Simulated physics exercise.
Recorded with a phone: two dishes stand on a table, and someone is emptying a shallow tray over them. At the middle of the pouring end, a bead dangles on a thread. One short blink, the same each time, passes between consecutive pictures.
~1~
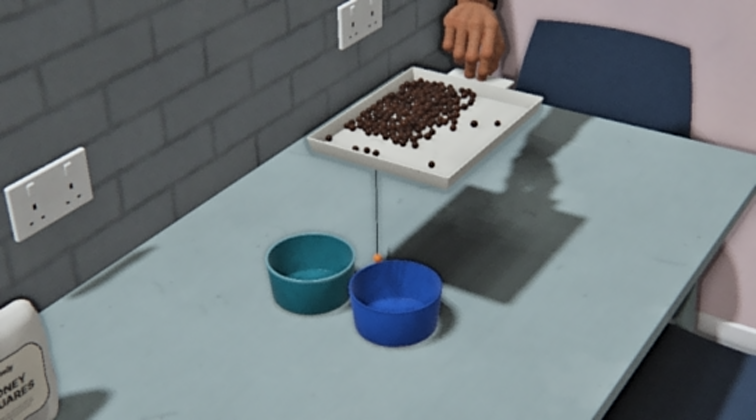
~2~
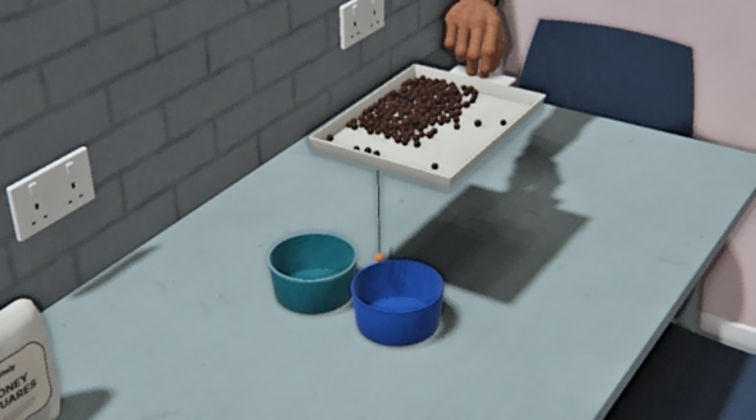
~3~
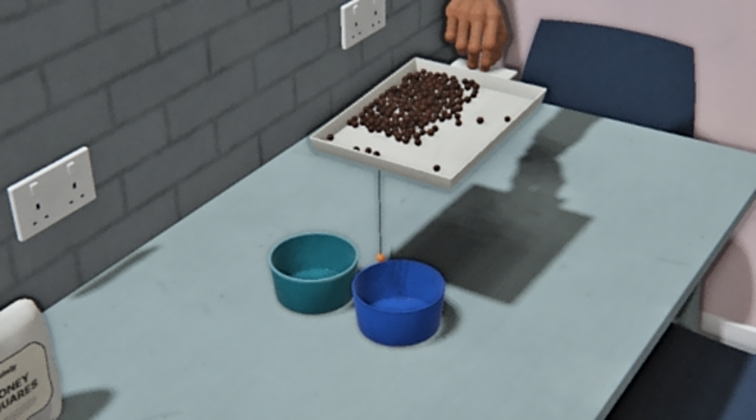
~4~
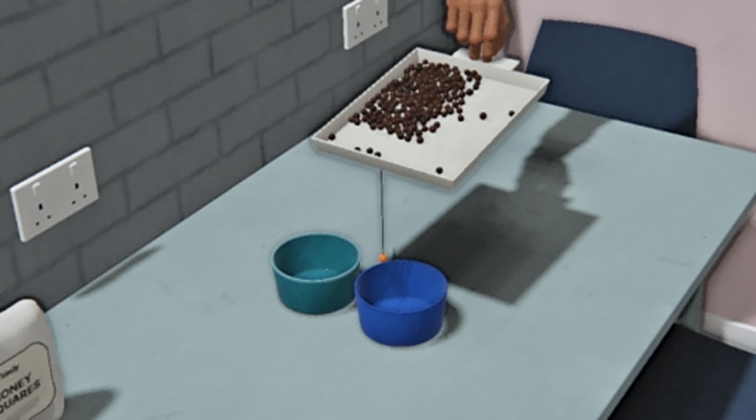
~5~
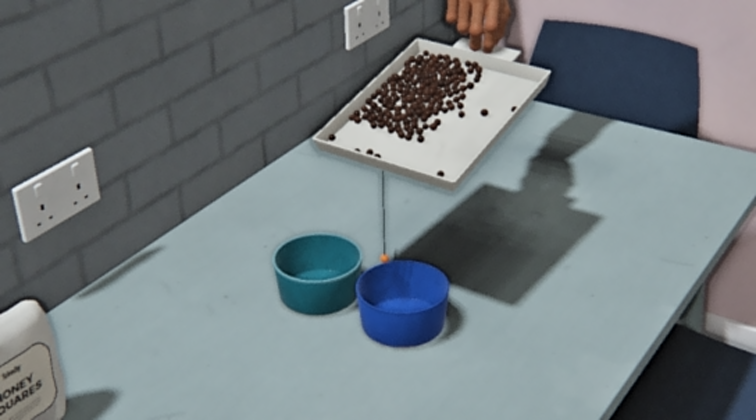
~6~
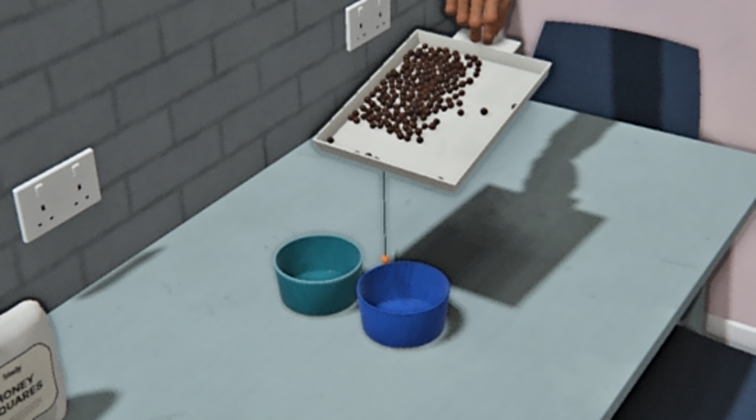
A hand gradually tilting a white tray of small dark balls above a teal bowl and a blue bowl on a table.
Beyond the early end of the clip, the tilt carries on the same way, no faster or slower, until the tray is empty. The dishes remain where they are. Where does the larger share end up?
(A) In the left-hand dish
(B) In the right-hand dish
Answer: B.
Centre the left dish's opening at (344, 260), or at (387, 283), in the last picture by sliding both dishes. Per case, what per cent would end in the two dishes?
About 40% and about 50%.
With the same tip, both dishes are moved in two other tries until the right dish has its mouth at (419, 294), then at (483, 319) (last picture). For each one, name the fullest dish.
The dish to the right, then the dish to the left.
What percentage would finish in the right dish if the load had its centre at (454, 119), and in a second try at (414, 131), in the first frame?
Around 50 then around 30 per cent.
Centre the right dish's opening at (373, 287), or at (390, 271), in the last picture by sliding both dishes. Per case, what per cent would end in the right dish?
Near 50 % and 10 %.
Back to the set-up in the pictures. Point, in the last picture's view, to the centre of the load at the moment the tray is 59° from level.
Somewhere about pixel (390, 154).
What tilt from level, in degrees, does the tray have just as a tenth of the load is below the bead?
Roughly 85 degrees.
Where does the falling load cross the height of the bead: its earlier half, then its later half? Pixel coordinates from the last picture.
Around (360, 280) at first; around (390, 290) after that.
Just after the last frame, tray tipped steeply; almost all on the tray; just a few in the right dish; just a few in the left dish; just a few outside both; just a few in the air.
A moment on, tray tipped right over; about a tenth on the tray; roughly a quarter in the right dish; about a tenth in the left dish; roughly a quarter outside both; roughly a quarter in the air.
Further on, tray tipped past a quarter turn; roughly a third in the right dish; about a tenth in the left dish; roughly half outside both.
When it is over, tray tipped past a quarter turn; roughly a third in the right dish; about a tenth in the left dish; roughly half outside both.
